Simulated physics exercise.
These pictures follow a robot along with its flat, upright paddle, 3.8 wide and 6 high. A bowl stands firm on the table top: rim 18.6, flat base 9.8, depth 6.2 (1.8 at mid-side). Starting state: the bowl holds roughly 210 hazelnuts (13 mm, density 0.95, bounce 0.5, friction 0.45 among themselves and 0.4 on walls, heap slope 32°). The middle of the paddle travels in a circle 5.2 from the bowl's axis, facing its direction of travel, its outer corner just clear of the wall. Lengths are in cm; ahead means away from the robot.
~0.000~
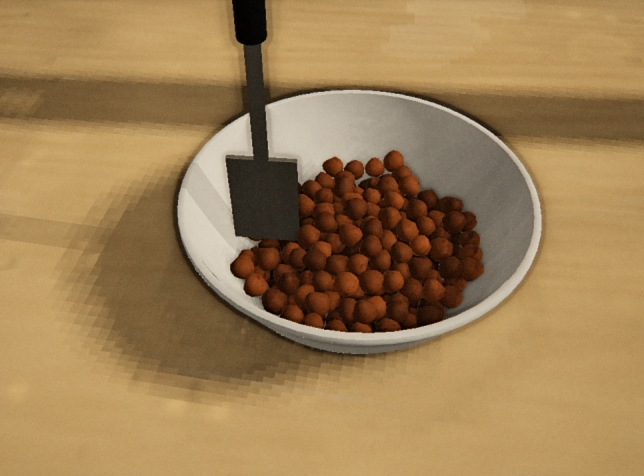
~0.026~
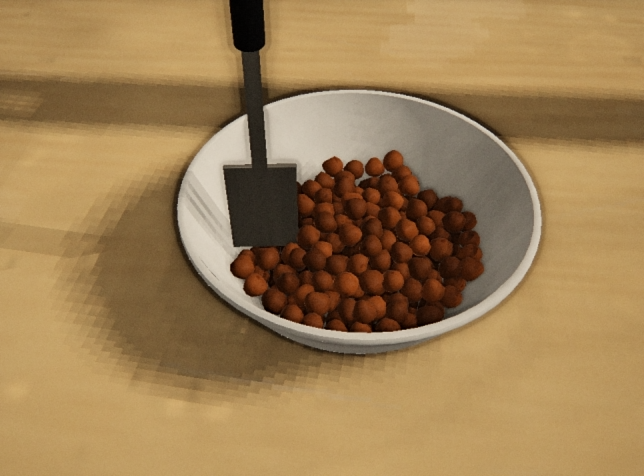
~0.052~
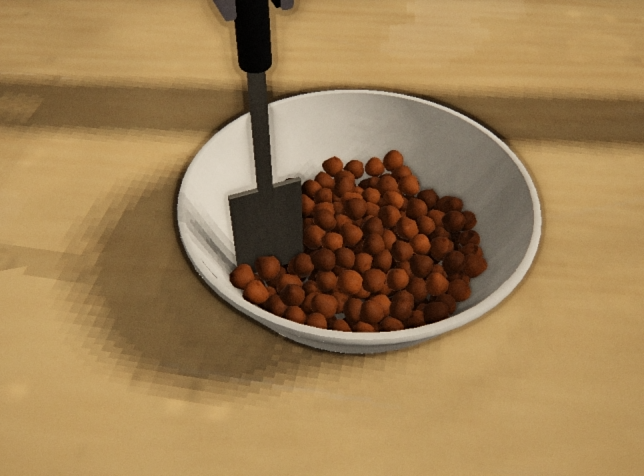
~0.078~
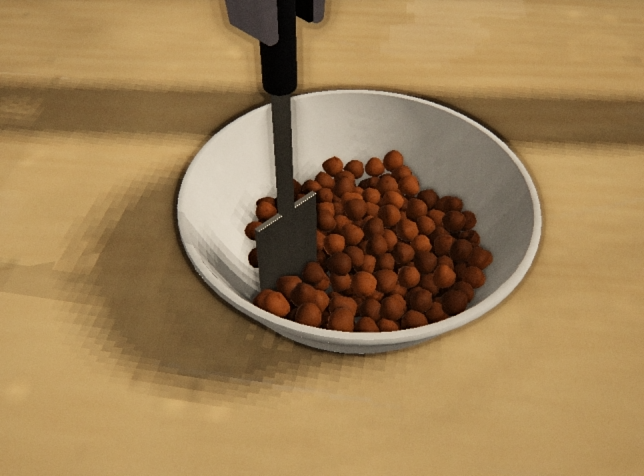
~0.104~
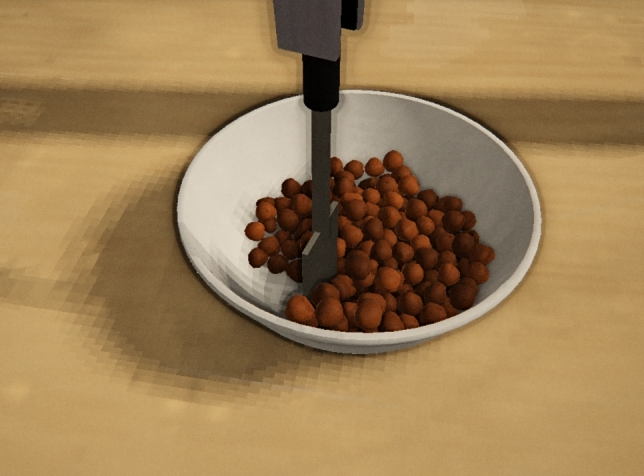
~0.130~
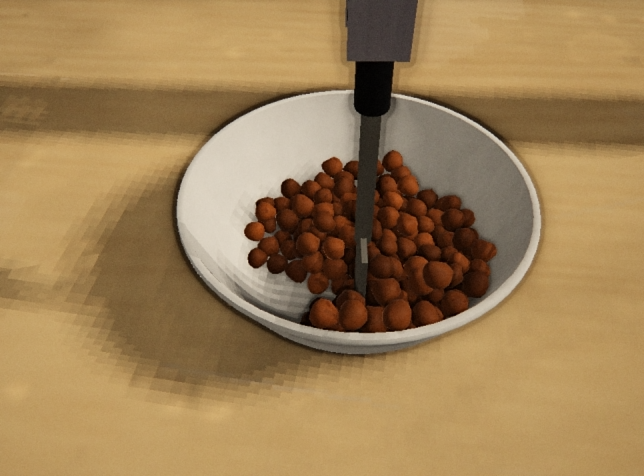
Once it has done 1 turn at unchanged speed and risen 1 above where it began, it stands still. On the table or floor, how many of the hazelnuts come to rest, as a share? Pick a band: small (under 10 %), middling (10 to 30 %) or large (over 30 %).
Middling.
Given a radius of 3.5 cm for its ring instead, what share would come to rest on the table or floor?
Then about 10 per cent.
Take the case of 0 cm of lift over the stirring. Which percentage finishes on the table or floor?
Around 20 percent of it.
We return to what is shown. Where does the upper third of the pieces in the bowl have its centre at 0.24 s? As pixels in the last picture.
Roughly pixel (436, 188).
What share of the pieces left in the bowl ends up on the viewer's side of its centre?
Estimate: Some 55 %.
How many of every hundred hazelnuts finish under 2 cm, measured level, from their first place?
About 25 per cent.
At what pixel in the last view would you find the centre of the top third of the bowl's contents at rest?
The centre sits around (314, 259) in the last picture.
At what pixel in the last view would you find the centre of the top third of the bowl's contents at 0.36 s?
I'd put it close to (309, 173).
After 0.24 s, 194° round, highest piece 11 above the table; 197 in the bowl, 1 on the table or floor, 13 in flight or on the tool.
After 0.36 s, 293° round, highest piece 9 above the table; 184 in the bowl, 14 on the table or floor, 13 in flight or on the tool.
After 0.62 s, 0° round, highest piece 5 above the table; 175 in the bowl, 36 on the table or floor.
After 1.32 s, 0° round, highest piece 4 above the table; 175 in the bowl, 36 on the table or floor.
At rest, 175 in the bowl, 36 on the table or floor. That is 17 % on the table or floor.
